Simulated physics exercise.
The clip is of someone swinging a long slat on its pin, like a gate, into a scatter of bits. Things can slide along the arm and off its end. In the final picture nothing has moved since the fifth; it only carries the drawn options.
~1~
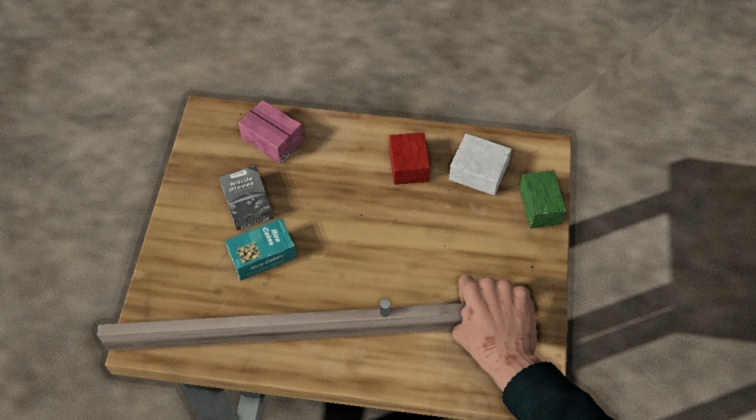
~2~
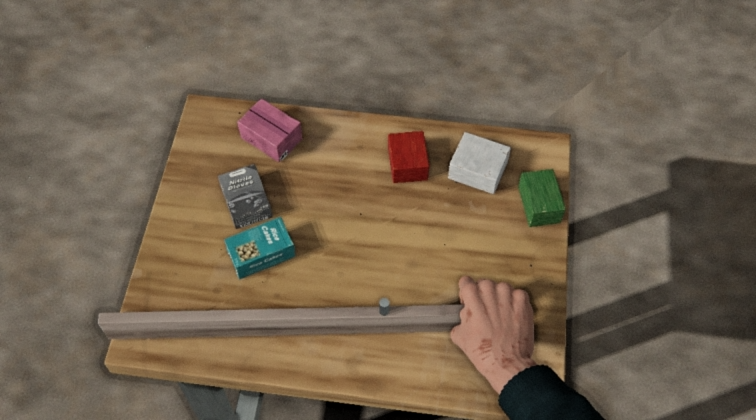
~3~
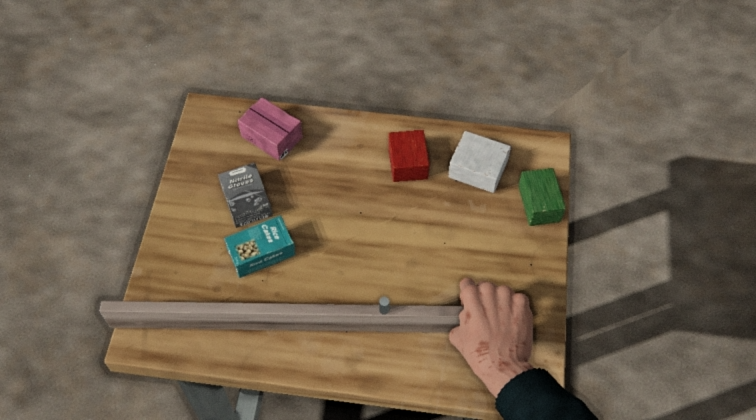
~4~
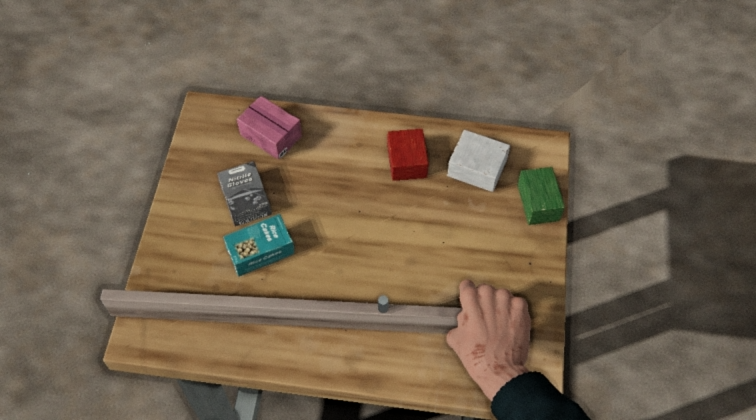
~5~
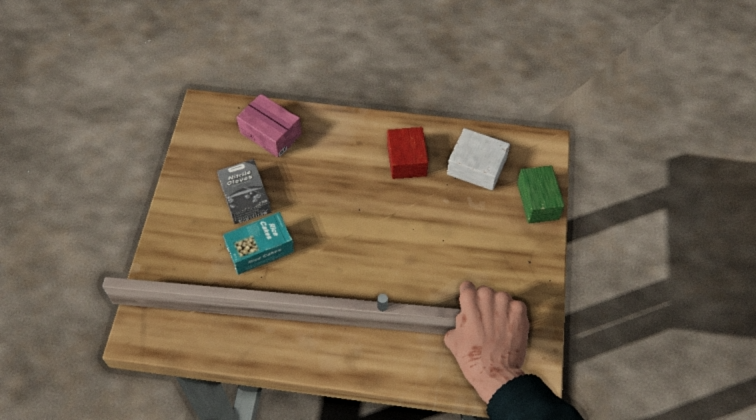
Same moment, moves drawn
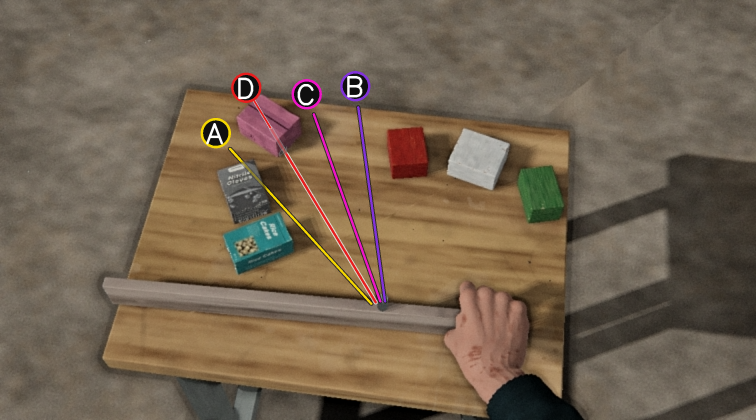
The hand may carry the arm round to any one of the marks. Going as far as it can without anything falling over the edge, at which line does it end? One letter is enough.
It can go as far as D.
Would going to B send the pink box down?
By then, yes.
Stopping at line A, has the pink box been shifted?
By then, yes.
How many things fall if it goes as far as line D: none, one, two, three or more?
The count is none.
On the marked copy, A at (297, 222); B at (371, 198); C at (345, 202); D at (320, 210).
With D. Early on, arm (255, 248); turquoise box (273, 228); green block (540, 194).
Further on, arm (289, 213); pink box (273, 123); grey box (262, 165).
At the end, arm (316, 197); pink box (301, 103); grey box (306, 146); nothing has fallen.
As for the rest, A is safe but short; B drops the pink box; C drops the pink box.
